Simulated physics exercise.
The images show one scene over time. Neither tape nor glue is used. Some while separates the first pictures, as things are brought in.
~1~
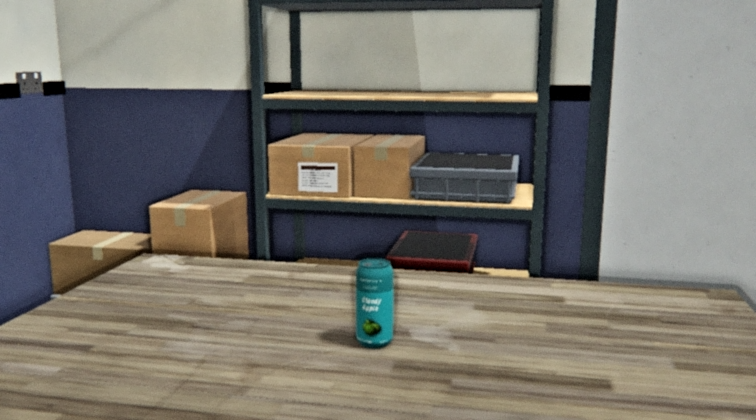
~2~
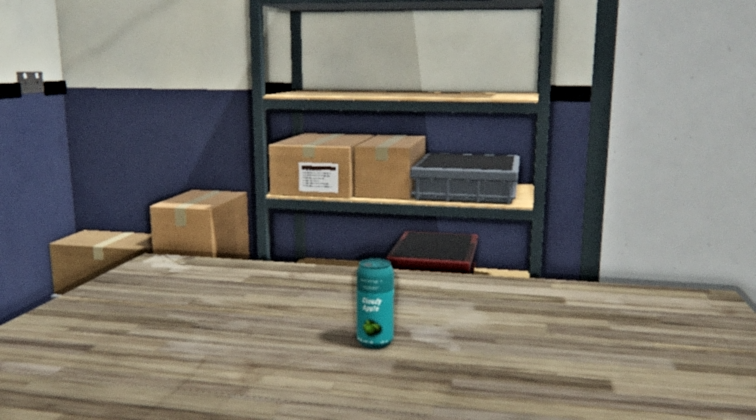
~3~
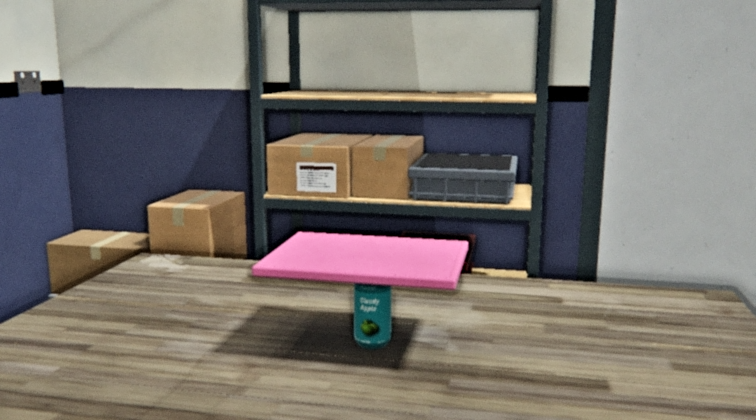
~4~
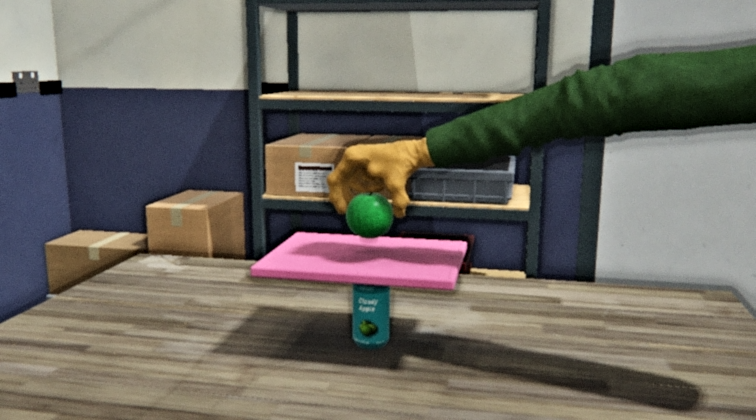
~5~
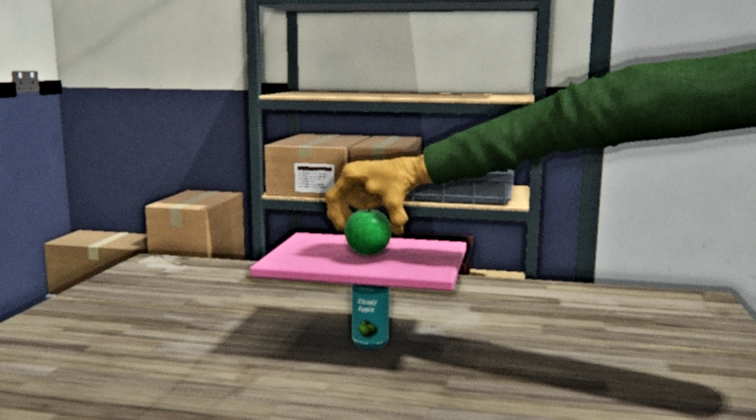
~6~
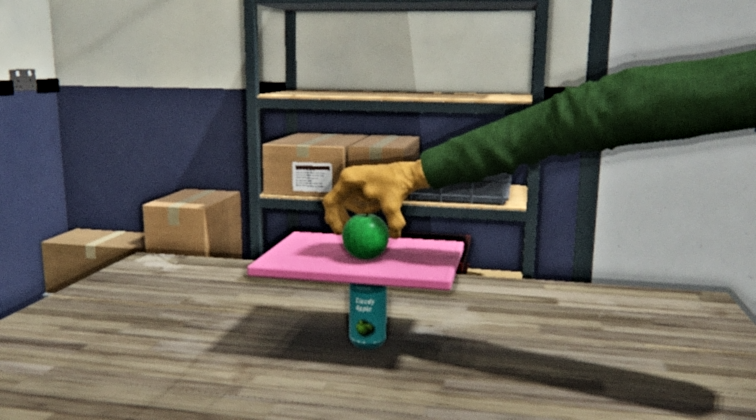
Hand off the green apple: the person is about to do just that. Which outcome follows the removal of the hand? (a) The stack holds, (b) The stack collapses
The stack holds (a).
Then, 0.10 s on from there, things are still on the move.
Then, 0.30 s on from there, no change.
Then, 0.60 s on from there, green apple resting near (366, 237).
In the end, all 3 unmoved. At the end, from the last picture's camera, green apple near (366, 237). The stack keeps its balance.
